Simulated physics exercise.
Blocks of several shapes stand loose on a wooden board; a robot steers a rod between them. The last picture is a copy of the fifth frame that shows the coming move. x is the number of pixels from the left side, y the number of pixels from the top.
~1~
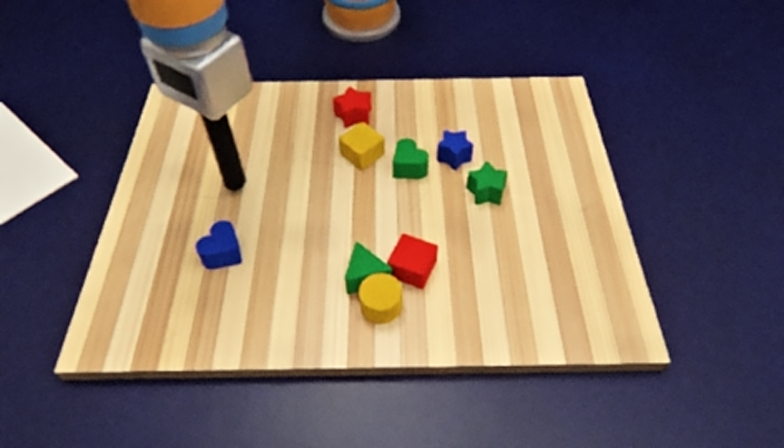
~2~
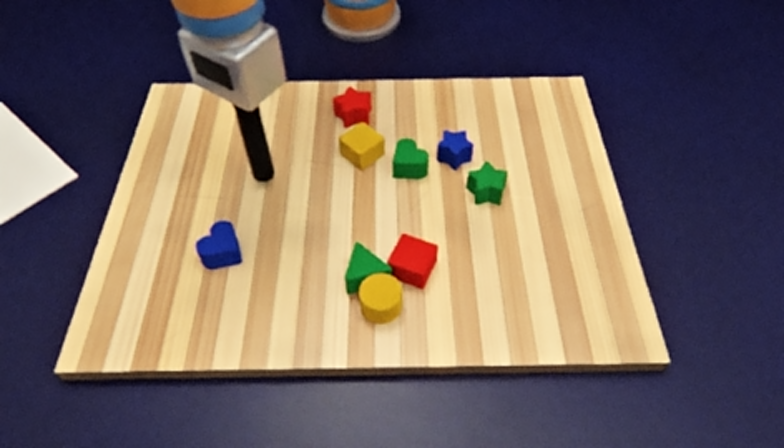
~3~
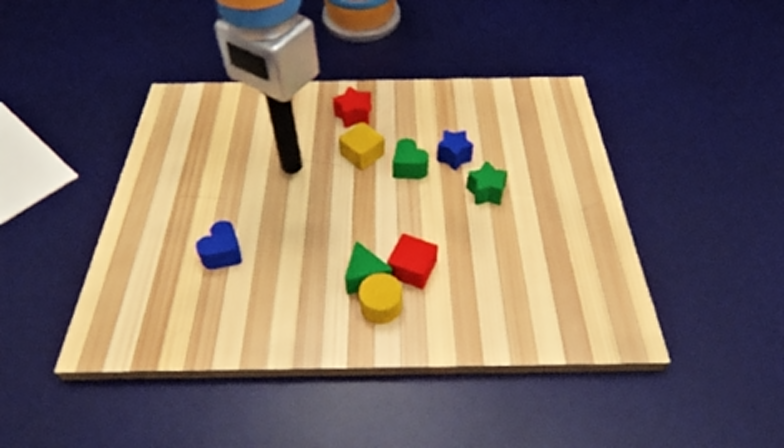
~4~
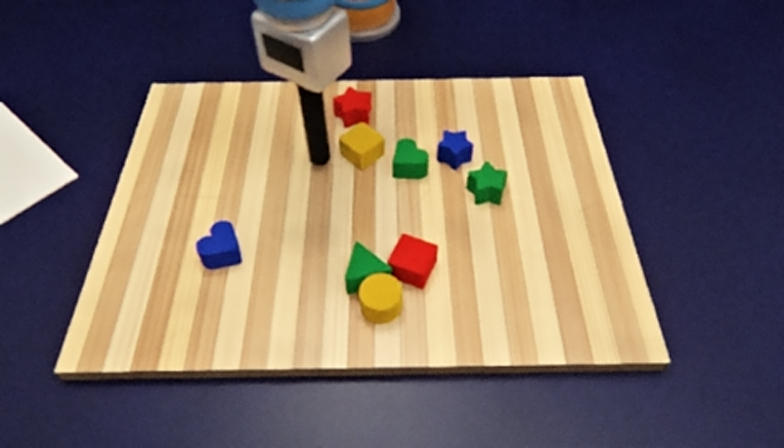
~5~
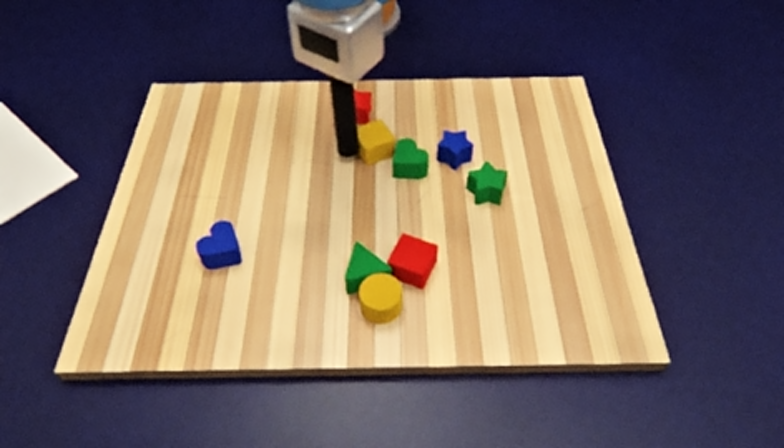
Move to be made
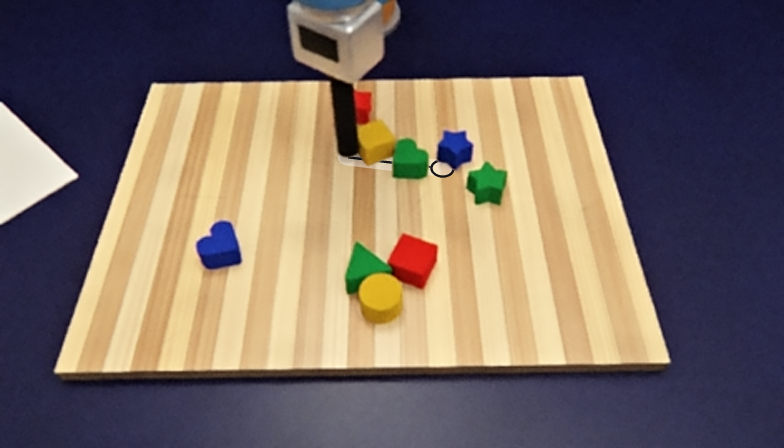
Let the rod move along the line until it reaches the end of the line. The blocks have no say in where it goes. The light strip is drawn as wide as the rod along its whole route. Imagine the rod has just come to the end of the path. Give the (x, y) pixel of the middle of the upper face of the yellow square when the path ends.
The centre of its top will be at (399, 125).
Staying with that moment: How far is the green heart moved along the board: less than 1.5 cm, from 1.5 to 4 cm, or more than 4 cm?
That block covers upwards of 4 cm.
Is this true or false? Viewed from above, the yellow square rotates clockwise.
False.
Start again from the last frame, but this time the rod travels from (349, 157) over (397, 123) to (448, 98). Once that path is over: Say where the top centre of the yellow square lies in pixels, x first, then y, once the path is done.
I'd guess (415, 122).
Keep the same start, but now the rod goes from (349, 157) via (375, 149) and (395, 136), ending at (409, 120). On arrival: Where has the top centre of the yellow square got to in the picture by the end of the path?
At roughly (431, 116).
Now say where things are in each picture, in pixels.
The first frame shows lower end of the rod (235, 182), tops of blocks, yellow square (362, 138), green heart (409, 152), blue star block (456, 140), green star block (489, 176).
The second frame shows rod (264, 174), blocks as before.
The third frame shows rod (292, 166), blocks as before.
The fourth frame shows rod (320, 158), blocks as before.
The fifth frame shows rod (348, 150), yellow square (374, 134), green heart (409, 152), blue star block (456, 140), green star block (489, 176).
The drawn path runs from (349, 157) directly to (442, 168).
The first path, step by step. One third of the way, rod (380, 154); yellow square (394, 128), turned 20° anticlockwise.
Two thirds of the way, rod (412, 157); yellow square (399, 125), turned 40° anticlockwise; green heart (435, 159), turned 15° clockwise.
At the end, rod (443, 161); yellow square (399, 125), turned 40° anticlockwise; green heart (459, 169), turned 55° clockwise; blue star block (466, 138), turned 25° anticlockwise; green star block (493, 178), turned 15° anticlockwise.
